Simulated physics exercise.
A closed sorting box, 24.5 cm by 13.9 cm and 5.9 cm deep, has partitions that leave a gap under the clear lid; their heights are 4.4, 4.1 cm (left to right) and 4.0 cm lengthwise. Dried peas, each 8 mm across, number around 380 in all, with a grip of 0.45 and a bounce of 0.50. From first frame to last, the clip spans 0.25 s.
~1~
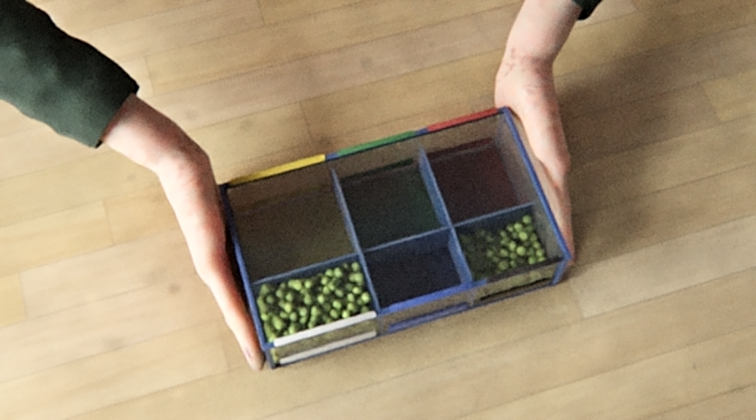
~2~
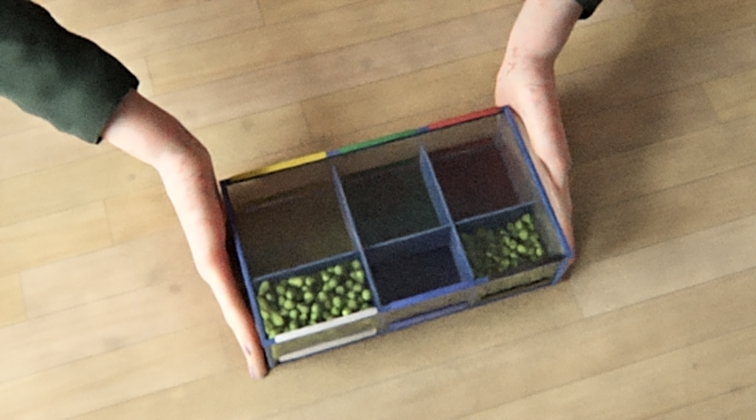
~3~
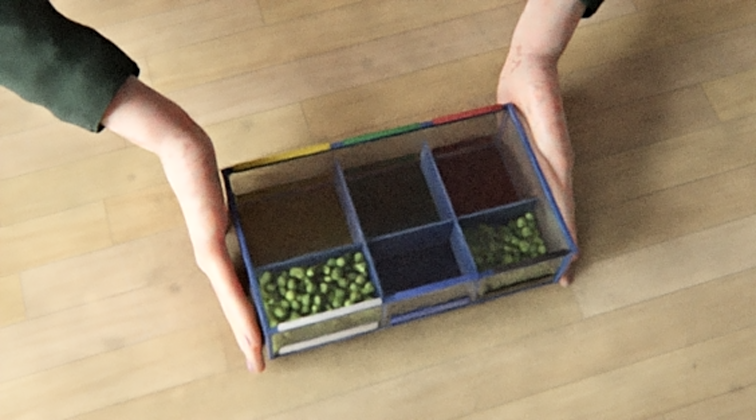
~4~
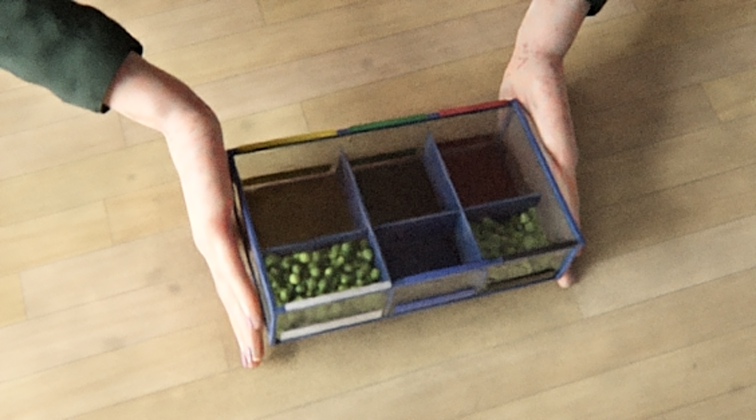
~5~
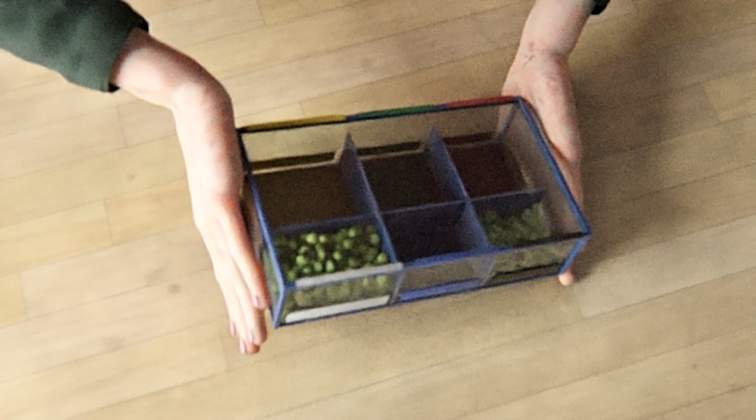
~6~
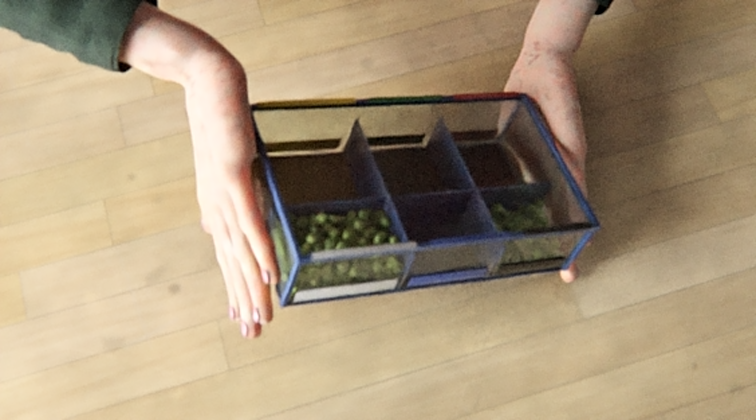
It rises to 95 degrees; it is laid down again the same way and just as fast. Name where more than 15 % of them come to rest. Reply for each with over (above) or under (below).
Red - over, blue - under, green - under, yellow - under, white - over, black - over.
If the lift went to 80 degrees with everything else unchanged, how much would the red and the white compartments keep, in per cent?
Red: 10, white: 50 (per cent).
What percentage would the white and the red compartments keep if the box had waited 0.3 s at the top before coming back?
Then, in per cent: White 40; red 25.
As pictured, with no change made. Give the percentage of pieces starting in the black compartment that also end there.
I'd estimate about 80 %.
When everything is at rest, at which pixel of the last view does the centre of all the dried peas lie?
Once everything settles, the centre is around (449, 256).
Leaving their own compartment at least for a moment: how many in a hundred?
Estimate: Near 35 %.
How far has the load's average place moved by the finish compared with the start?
I'd say close to 5.5 cm in total.
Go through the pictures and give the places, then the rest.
Box tilt 0 degrees, front corners at (267, 345) and (565, 256); white 70 %, black 30 %, in the first picture.
Box tilt 1 degrees, front corners at (267, 341) and (567, 255), in the second picture.
Box tilt 5 degrees, front corners at (270, 329) and (571, 250), lowest corner right back, in the third picture.
Box tilt 11 degrees, front corners at (277, 309) and (578, 242), lowest corner right back, in the fourth picture.
Box tilt 16 degrees, front corners at (287, 285) and (586, 233), lowest corner right back, in the fifth picture.
Box tilt 22 degrees, front corners at (301, 257) and (594, 225), lowest corner right back; white 70 %, black 30 %, in the sixth picture.
Then, 0.74 s after the last picture, tilt 94 degrees; red 10 %, blue 5 %, green 5 %, white 50 %, black 30 %.
Then, 1.23 s after the last picture, tilt 41 degrees; red 20 %, blue 5 %, green 5 %, yellow 5 %, white 40 %, black 25 %.
Then, 1.79 s after the last picture, tilt 0 degrees; red 20 %, blue 5 %, green 5 %, yellow 5 %, white 40 %, black 25 %.
In the end, red 20 %, blue 5 %, green 5 %, yellow 5 %, white 40 %, black 25 %.
